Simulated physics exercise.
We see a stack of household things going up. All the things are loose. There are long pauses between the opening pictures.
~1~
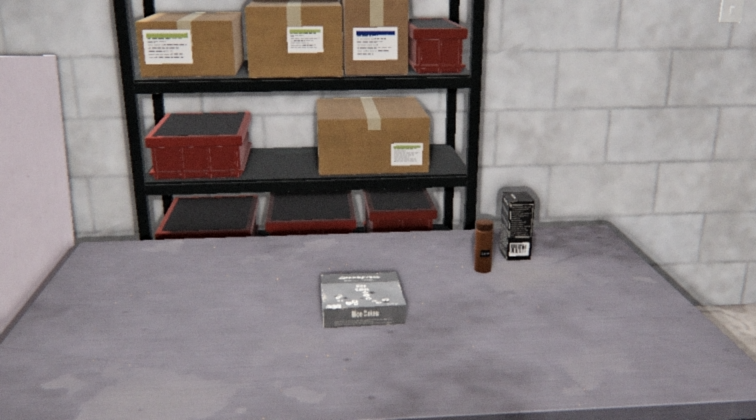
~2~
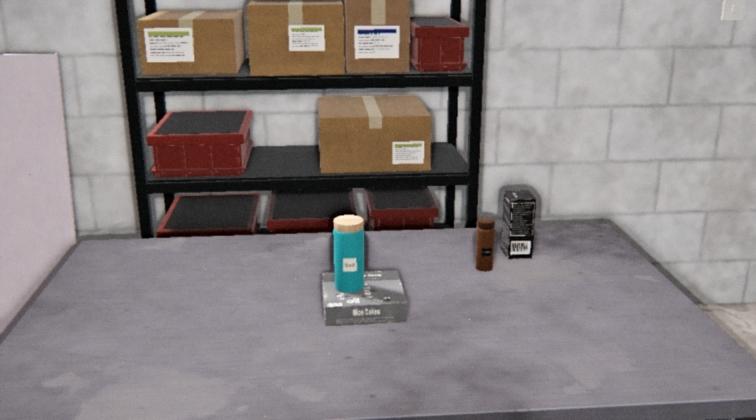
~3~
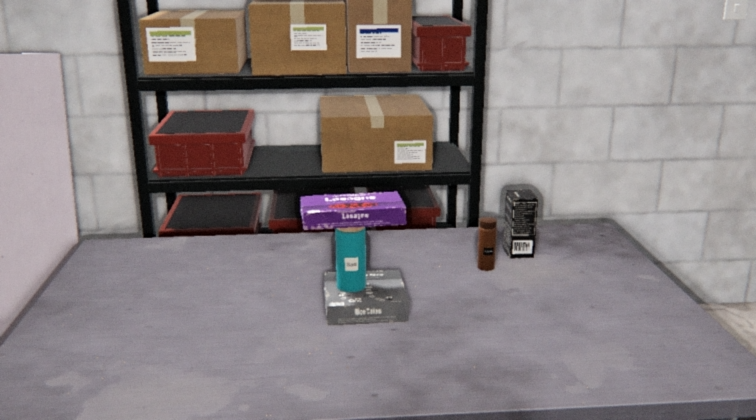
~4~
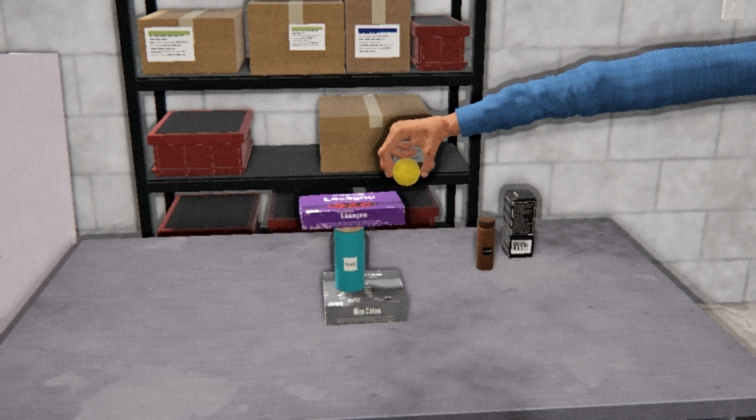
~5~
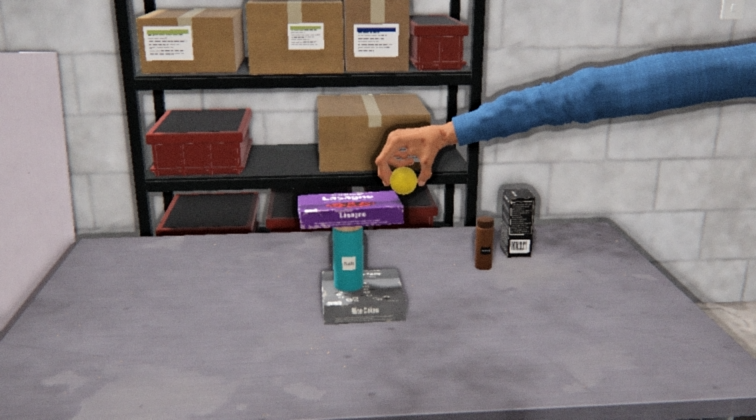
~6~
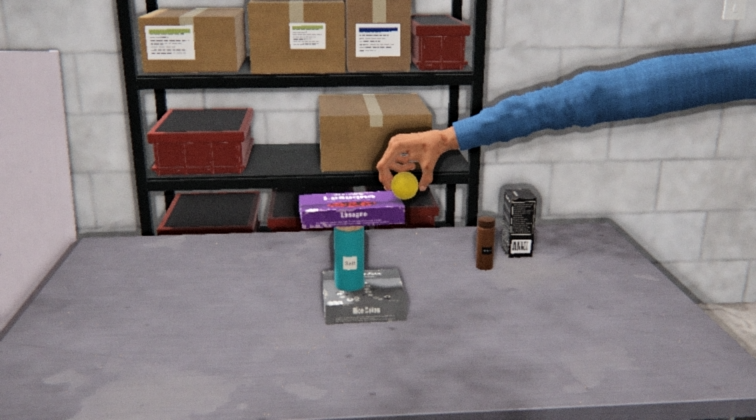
The clip opens on a grey packet lying on a table, with a brown shaker and a black carton to the right. A turquoise jar appears on the packet, then a purple packet appears on top of the jar. A blue-sleeved arm reaches in from the right, lowering a yellow lemon slightly onto the purple packet's right end.
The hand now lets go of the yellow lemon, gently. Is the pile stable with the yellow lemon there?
It gives way.
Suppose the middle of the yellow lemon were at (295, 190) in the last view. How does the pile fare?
Then it gives way.
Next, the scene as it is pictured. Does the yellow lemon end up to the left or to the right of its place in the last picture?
To the right.
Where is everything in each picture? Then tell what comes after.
In the first picture, the last thing is not in view yet; brown shaker (484, 246).
In the second picture, the last thing is not in view yet; grey packet (363, 297).
In the third picture, the last thing is not in view yet; black carton (520, 224).
The fourth picture shows coming down; yellow lemon (407, 172); purple packet (351, 210).
The fifth picture shows coming down; yellow lemon (404, 181); turquoise jar (348, 252).
The sixth picture shows in place under the hand; yellow lemon (405, 186); brown shaker (486, 243).
Then, 0.40 s later than the last frame, yellow lemon now fallen; purple packet tilted by 56°.
Then, 0.60 s later than the last frame, purple packet now fallen.
Then, 1.00 s later than the last frame, things are still on the move.
When it is over, fallen, purple packet and yellow lemon; the other 4 as before. End places, in pixels of the last picture, yellow lemon near (441, 289). The pile loses its balance.
